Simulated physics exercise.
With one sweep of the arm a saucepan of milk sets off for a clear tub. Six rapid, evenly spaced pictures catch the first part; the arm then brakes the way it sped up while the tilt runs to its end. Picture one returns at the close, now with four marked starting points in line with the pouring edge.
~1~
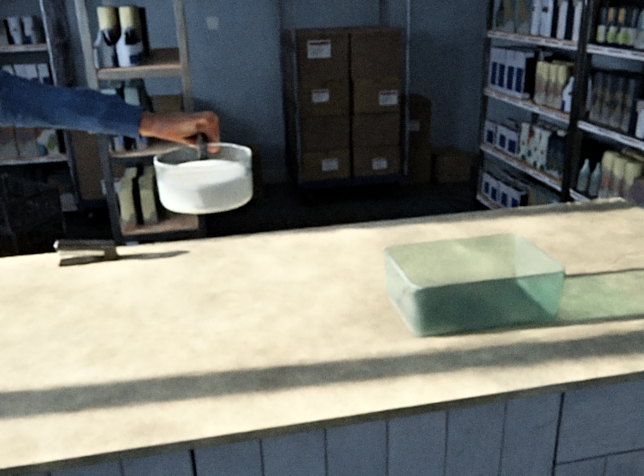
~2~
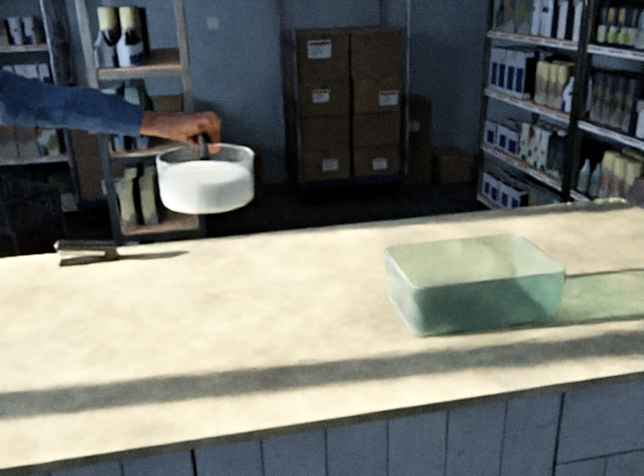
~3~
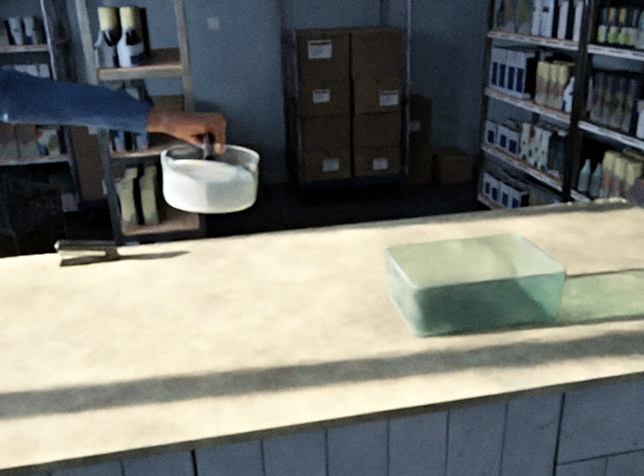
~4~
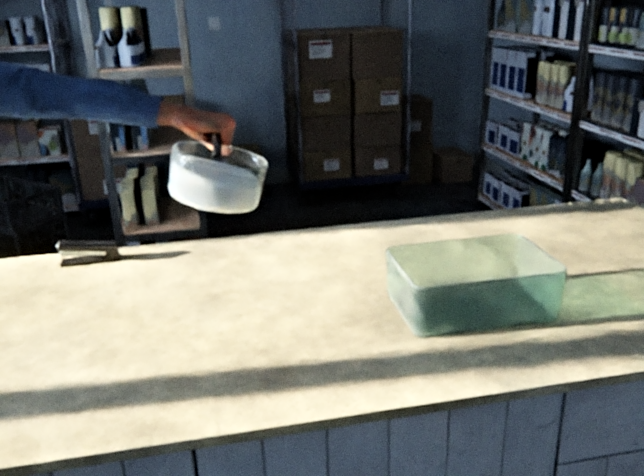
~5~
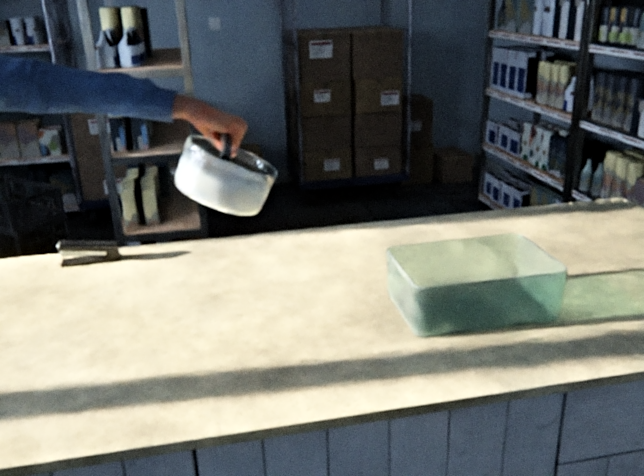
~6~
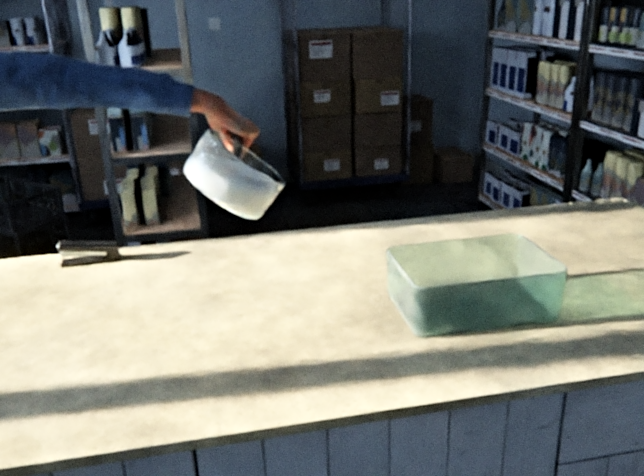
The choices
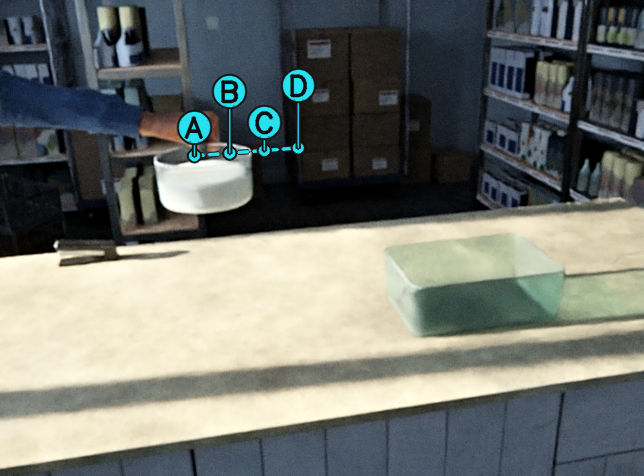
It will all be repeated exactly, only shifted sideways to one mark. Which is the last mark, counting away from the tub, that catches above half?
D is the one.
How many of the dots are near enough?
One.
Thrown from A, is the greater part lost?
Yes, that goes wrong.
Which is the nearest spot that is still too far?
The answer is C.
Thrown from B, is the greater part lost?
Yes, it does.
On the marked copy, A at (194, 155); B at (229, 153); C at (264, 150); D at (298, 147).
Choosing A, about 0 % lands in the tub, 100 % falls short.
Choosing B, about 0 % lands in the tub, 100 % falls short.
Choosing C, about 8 % lands in the tub, 88 % falls short and 3 % goes beside or beyond.
Choosing D, about 75 % lands in the tub, 10 % falls short and 15 % goes beside or beyond.
